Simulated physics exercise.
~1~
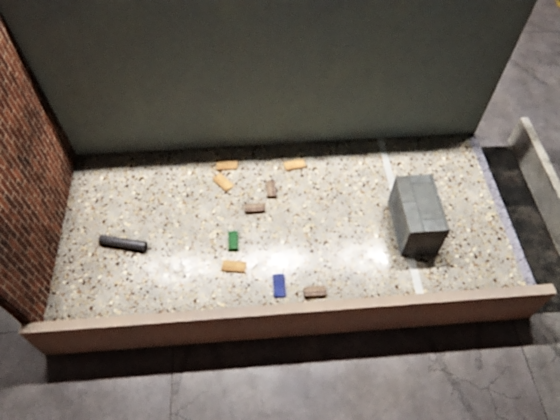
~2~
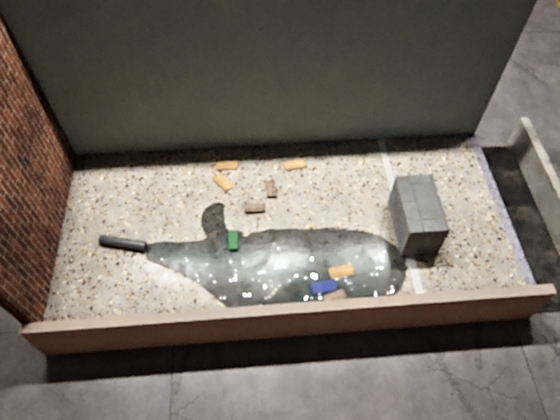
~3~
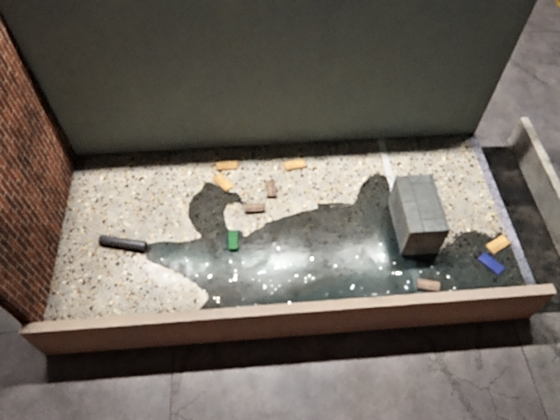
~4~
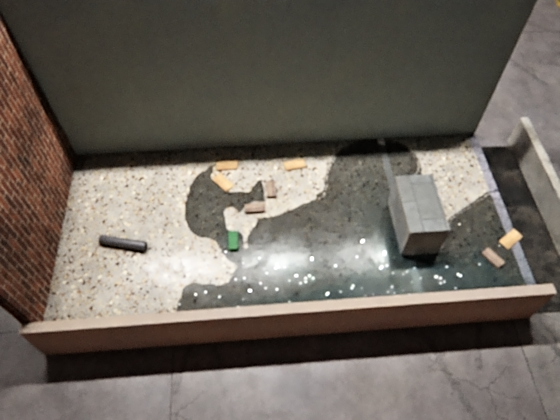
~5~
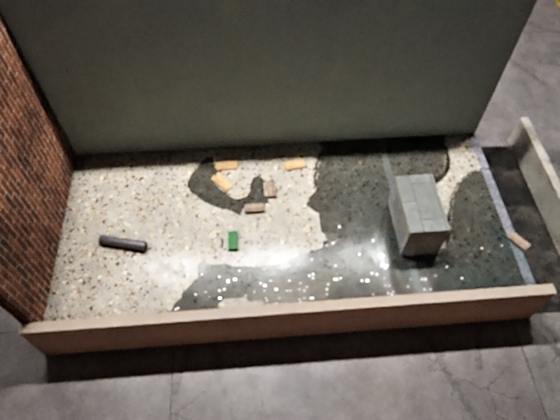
Water spreads across the speckled floor of a walled wash-down bay, seen from high up by a still camera. A dark hose end lies at the left, a grey block stack stands at the right near a white line, and small yellow, brown, green and blue pieces are scattered between. The water runs rightward from the hose, carrying a yellow piece, the blue board and a brown piece past the stack. The blue board leaves first, then the yellow piece. Finally the flow has stopped, wet patches remain, and the green block sits short of the line.
